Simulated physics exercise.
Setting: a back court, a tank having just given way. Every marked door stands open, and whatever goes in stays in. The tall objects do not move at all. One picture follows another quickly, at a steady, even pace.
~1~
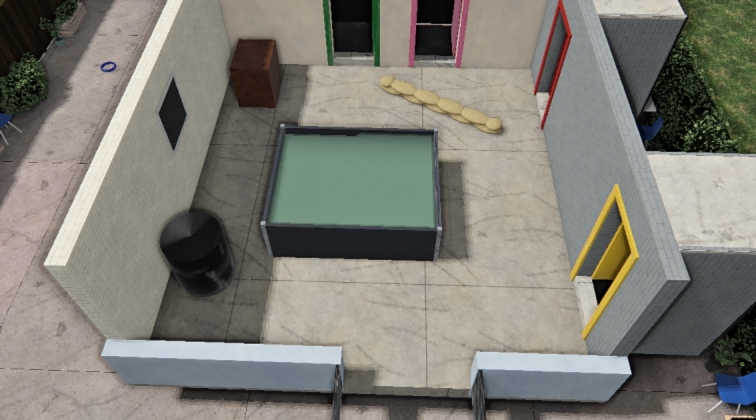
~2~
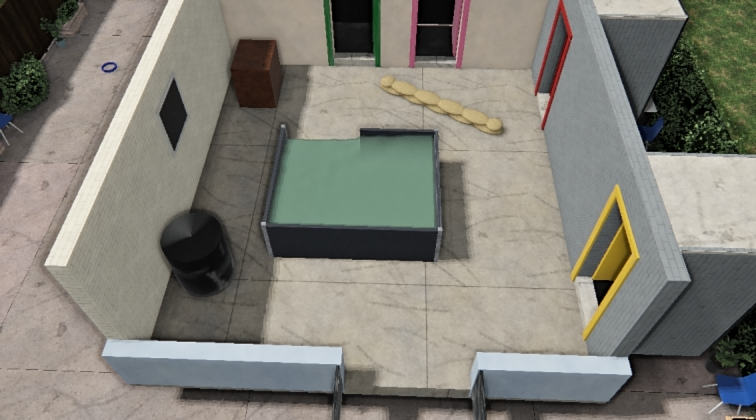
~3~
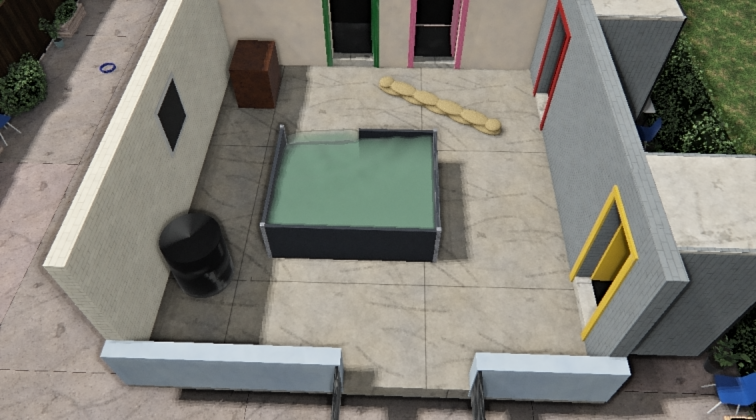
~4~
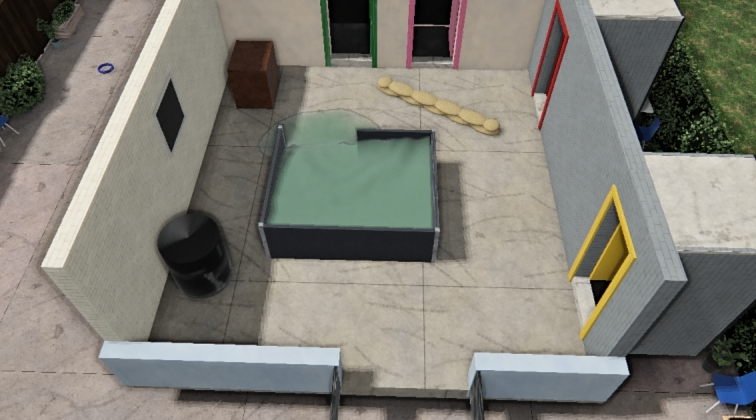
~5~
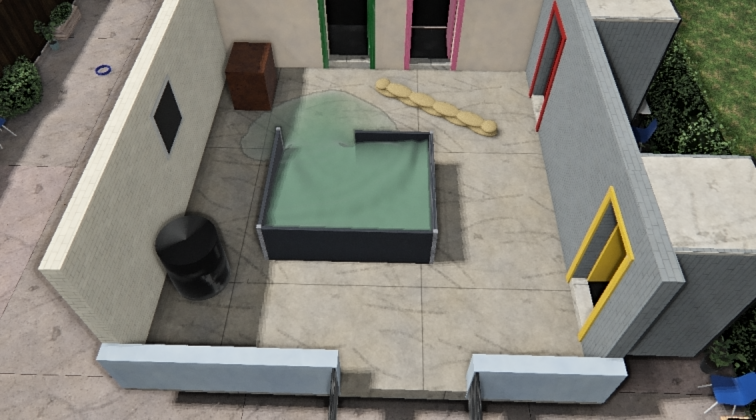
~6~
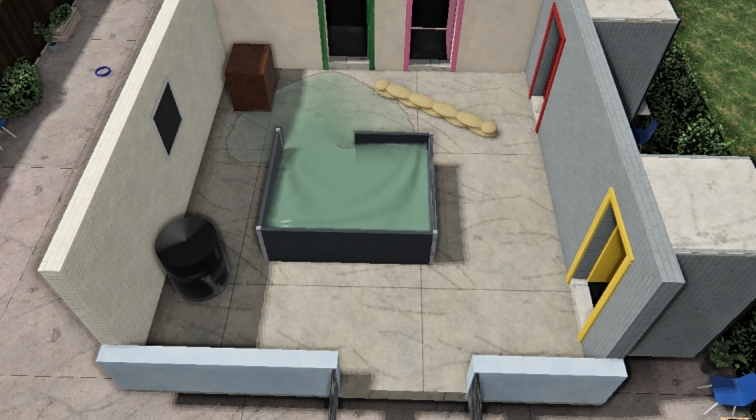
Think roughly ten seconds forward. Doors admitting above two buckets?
Green door above, pink door not above, yellow door not above, red door above.
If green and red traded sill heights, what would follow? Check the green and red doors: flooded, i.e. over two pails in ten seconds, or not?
Result: Green door crosses the threshold; red door remains below the limit.
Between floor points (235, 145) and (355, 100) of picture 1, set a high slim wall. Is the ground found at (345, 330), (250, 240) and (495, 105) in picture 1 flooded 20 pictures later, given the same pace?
Taking the points in turn, they are high and dry, inundated and inundated.
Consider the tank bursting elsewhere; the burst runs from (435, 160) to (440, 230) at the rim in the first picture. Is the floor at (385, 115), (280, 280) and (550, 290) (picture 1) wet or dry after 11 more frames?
Sequence: Spared / spared / wetted.
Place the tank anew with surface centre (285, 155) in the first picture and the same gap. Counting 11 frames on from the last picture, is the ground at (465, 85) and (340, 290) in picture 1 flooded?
One after the other: Reached, untouched.
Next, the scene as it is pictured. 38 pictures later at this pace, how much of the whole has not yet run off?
My figure is close to 90 percent.
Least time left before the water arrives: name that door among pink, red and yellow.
I choose the pink door.
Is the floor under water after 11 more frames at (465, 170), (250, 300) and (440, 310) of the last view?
First spared, then spared, then spared.
A moment on, water covers 25 % of the floor; the green door over two buckets in, the pink door not reached, the yellow door not reached, the red door not reached.
Next, water covers 30 % of the floor; the green door far over two buckets in, the pink door wet at the sill, nothing in, the yellow door not reached, the red door not reached.
Then, water covers 55 % of the floor; the green door far over two buckets in, the pink door wet at the sill, nothing in, the yellow door not reached, the red door wet at the sill, nothing in.
Later, water covers 80 % of the floor; the green door far over two buckets in, the pink door wet at the sill, nothing in, the yellow door wet at the sill, nothing in, the red door over two buckets in.
In the end, water covers 95 % of the floor; the green door far over two buckets in, the pink door wet at the sill, nothing in, the yellow door wet at the sill, nothing in, the red door over two buckets in.
